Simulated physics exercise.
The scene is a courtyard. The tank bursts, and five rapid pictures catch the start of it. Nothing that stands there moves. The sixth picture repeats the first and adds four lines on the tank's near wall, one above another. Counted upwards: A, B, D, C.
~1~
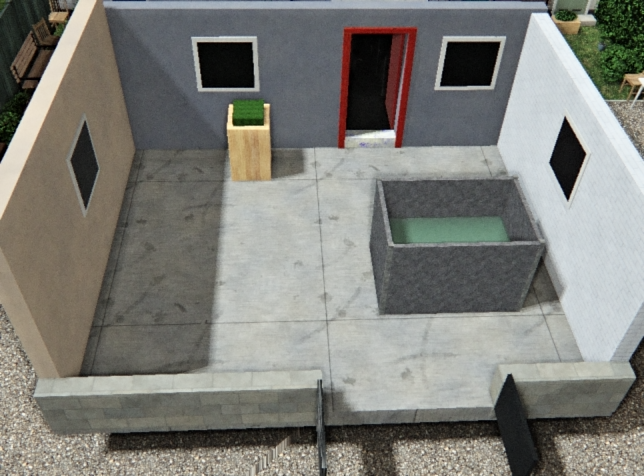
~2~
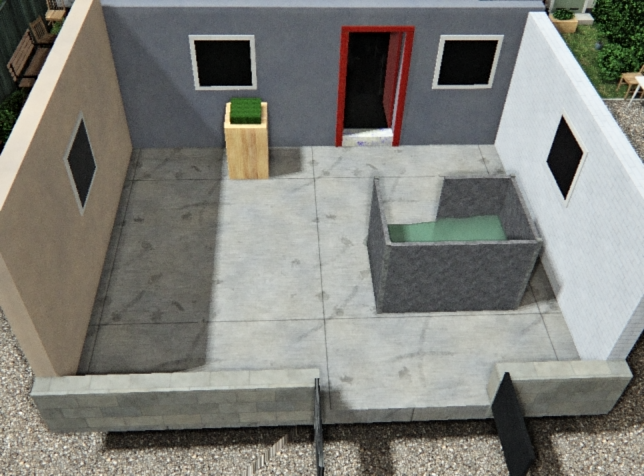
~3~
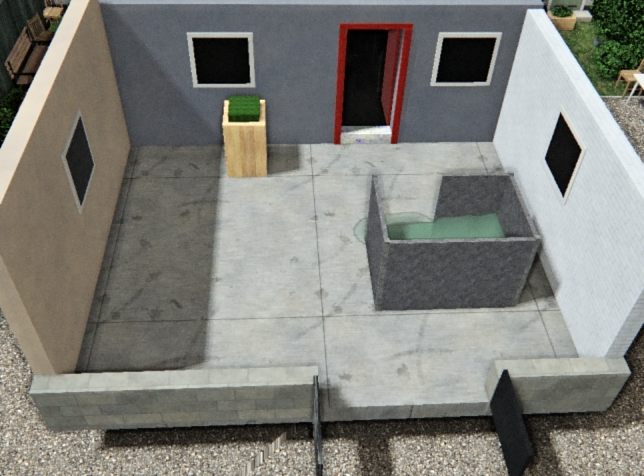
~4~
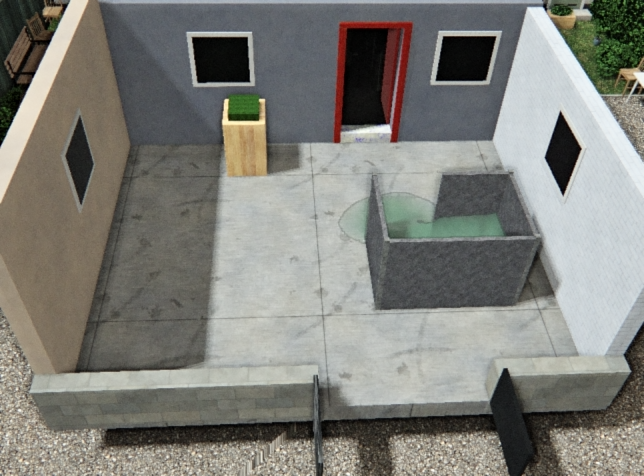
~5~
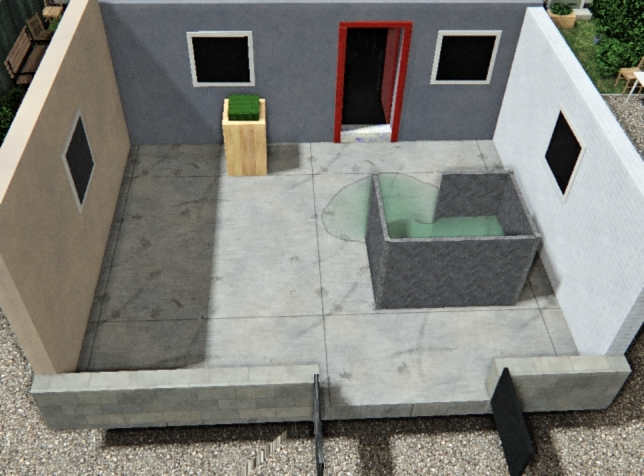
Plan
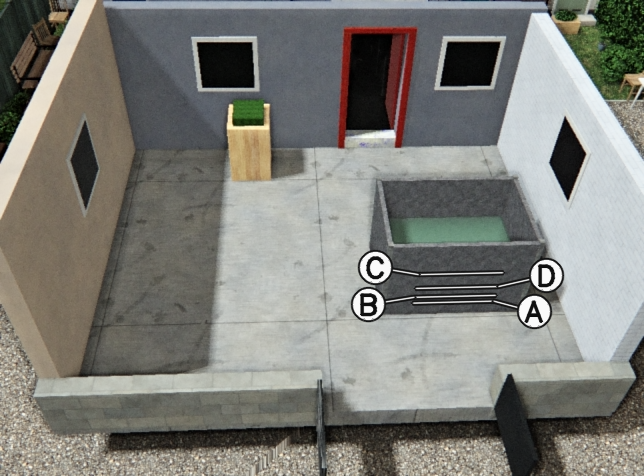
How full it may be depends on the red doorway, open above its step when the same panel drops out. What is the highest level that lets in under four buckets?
The limit is D.
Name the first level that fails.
That would be C.
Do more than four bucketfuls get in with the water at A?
No, not at all.
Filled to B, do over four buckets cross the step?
No.
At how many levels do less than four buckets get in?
Three of them.
On the marked copy, A at (453, 302); B at (455, 296); C at (460, 273); D at (457, 287); from the bottom up A, B, D, C.
With A, nothing gets over.
With B, nothing gets over.
With C, about 12 bucketfuls get in.
With D, a bucket or two gets in.
